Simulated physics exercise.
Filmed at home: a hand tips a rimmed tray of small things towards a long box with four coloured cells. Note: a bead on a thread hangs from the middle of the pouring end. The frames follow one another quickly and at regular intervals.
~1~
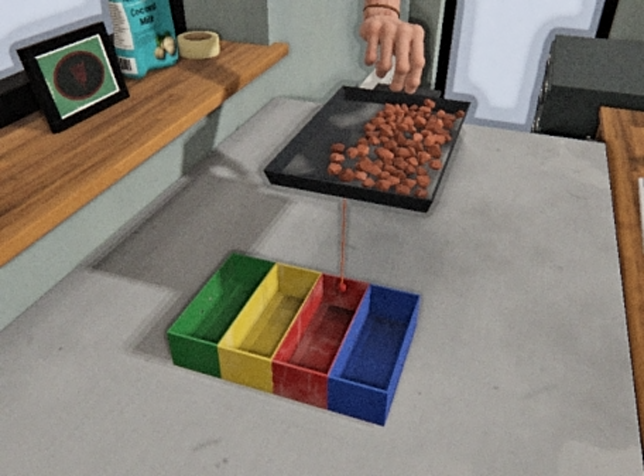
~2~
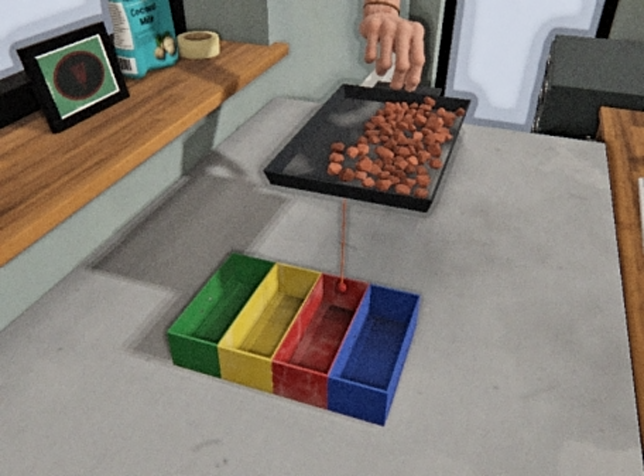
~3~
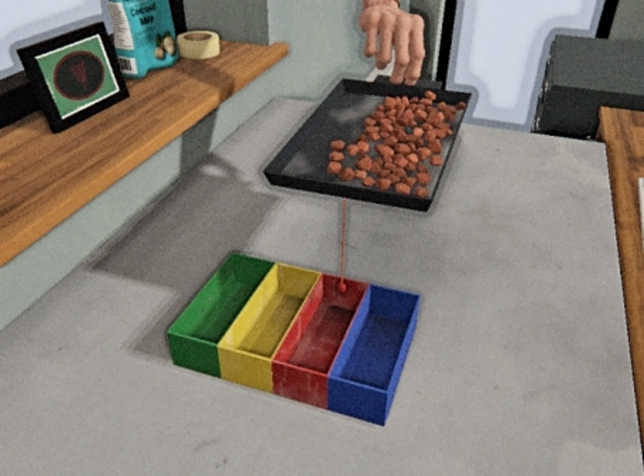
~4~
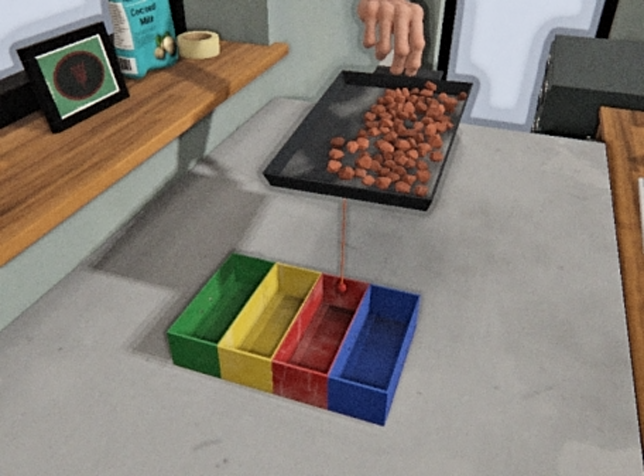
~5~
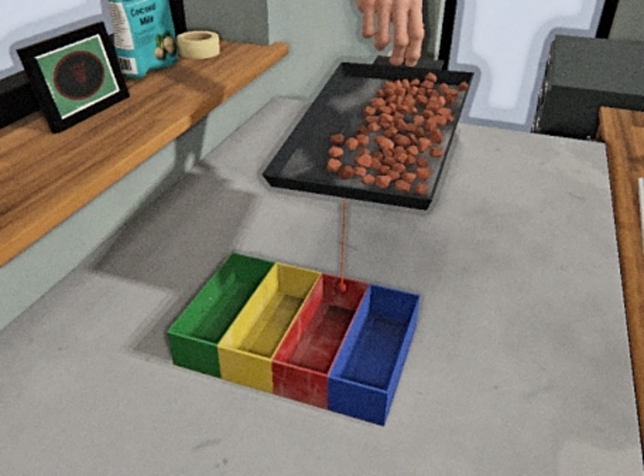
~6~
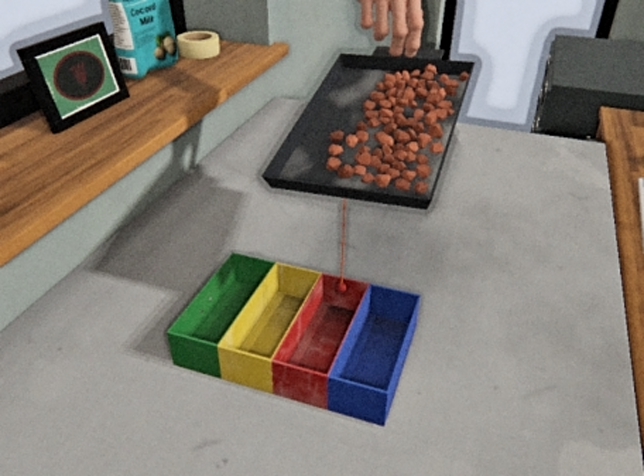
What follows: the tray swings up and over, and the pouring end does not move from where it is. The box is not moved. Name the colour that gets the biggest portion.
Yellow.
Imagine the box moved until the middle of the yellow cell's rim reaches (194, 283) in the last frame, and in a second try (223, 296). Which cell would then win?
First try: The cell in blue; second try: The red cell.
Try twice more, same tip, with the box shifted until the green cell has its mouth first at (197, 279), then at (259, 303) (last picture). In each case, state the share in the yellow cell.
First 20 per cent, second 30 per cent.
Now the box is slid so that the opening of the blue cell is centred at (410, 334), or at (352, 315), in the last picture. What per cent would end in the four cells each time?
About 90 per cent, then about 100 per cent.
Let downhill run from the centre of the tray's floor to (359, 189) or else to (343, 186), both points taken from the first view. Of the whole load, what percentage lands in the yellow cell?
So it's 10 percent with the first slope and 30 percent with the other.
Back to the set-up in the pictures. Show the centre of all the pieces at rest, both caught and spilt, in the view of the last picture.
Around (279, 345), give or take.
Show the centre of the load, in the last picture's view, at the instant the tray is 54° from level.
The middle of the pieces lands at roughly (341, 158).
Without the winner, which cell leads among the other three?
The one in second place is the cell in red.
Soon, tray tipped steeply; nearly all on the tray; a stray few falling or outside the box.
A while on, tray tipped right over; about a third on the tray; about a quarter in the yellow cell; a small part in the red cell; a small part in the green cell; a stray few in the blue cell; about a quarter falling or outside the box.
Towards the end, tray tipped past a quarter turn; about half in the yellow cell; about a quarter in the red cell; a small part in the blue cell; a small part in the green cell; a stray few falling or outside the box.
Finally, tray tipped past a quarter turn; about half in the yellow cell; about a quarter in the red cell; a small part in the blue cell; a small part in the green cell; a stray few outside the box.
